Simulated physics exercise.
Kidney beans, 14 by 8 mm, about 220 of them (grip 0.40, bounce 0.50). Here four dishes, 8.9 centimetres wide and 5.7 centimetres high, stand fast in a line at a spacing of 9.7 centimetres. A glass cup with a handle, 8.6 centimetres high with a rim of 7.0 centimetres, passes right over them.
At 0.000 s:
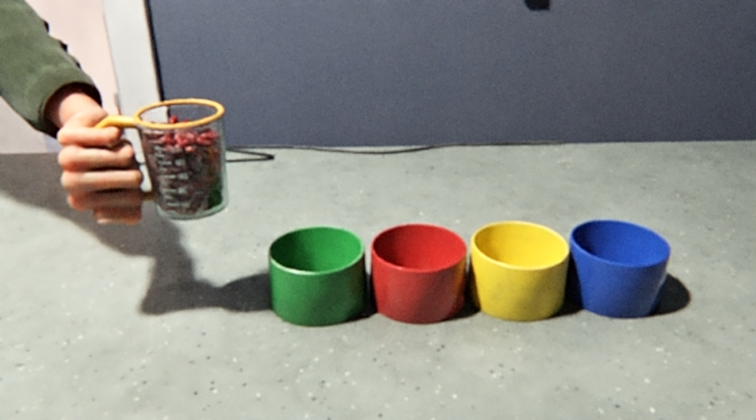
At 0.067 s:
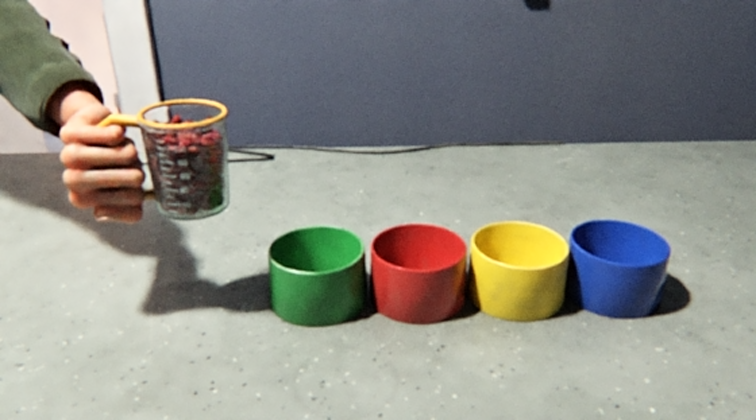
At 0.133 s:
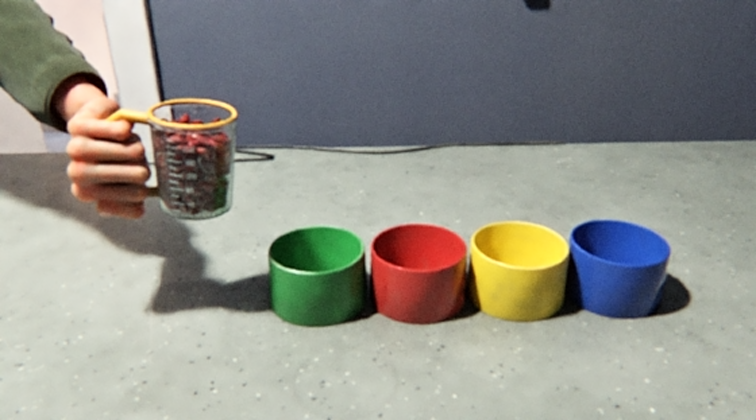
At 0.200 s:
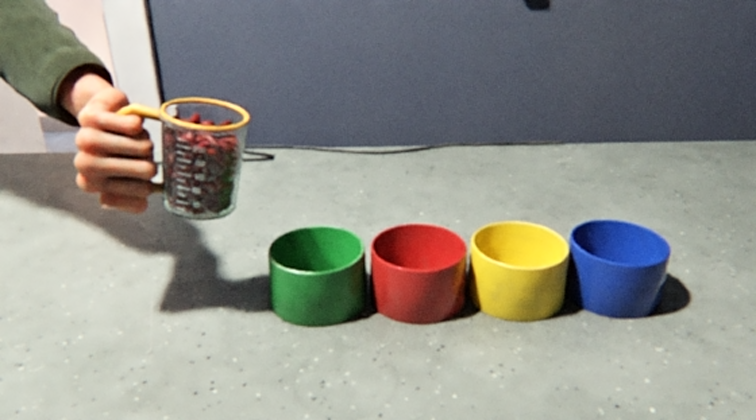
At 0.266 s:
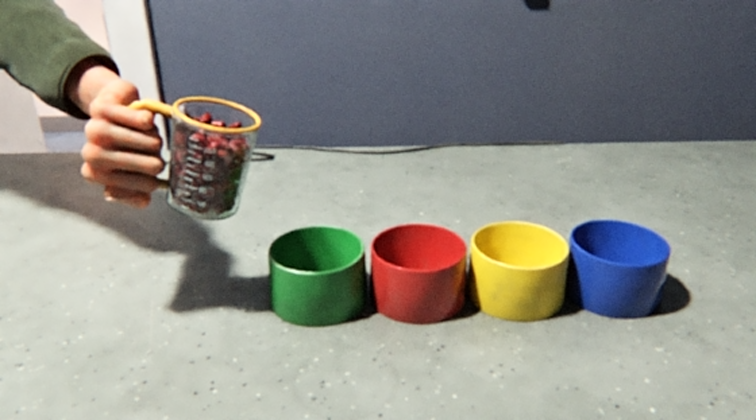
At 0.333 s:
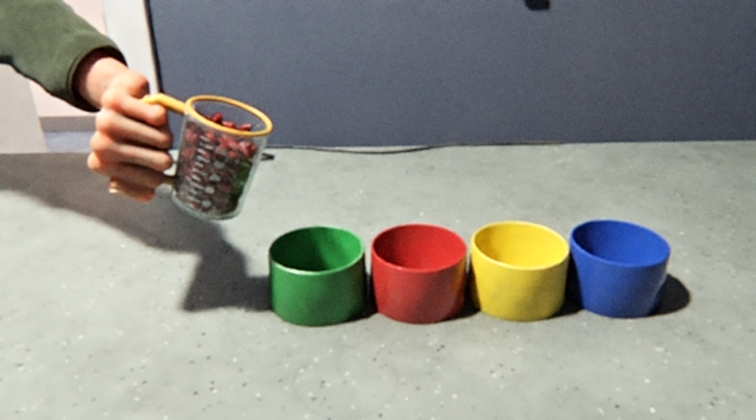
Hand holding a clear cup of dark red beans, moving it slightly right and tilting it rightward beside four coloured dishes.
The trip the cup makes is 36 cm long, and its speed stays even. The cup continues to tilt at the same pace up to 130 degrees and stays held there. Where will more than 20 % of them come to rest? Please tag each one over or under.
Red dish - over; blue dish - under; green dish - under; yellow dish - under; counter - under.
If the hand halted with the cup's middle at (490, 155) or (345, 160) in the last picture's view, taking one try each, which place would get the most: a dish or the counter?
Try 1 - red; try 2 - red.
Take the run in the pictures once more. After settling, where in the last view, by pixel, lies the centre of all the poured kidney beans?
After settling, the middle sits near (425, 273).
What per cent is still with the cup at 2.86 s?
About 0 percent of the load.
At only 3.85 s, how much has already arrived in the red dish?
By that moment it's near 100 percent.
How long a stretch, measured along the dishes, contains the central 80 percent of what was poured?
Some 5 centimetres.
After 1.85 s, tilt 130 degrees; cup holds 5 %, red 95 %.
After 2.86 s, tilt 130 degrees; cup holds 0 %, red 100 %.
After 3.85 s, tilt 130 degrees; cup holds 0 %, red 100 %.
In the end, at 4.2 s, red 100 %, blue 0 %, green 0 %, yellow 0 %, counter 0 %.
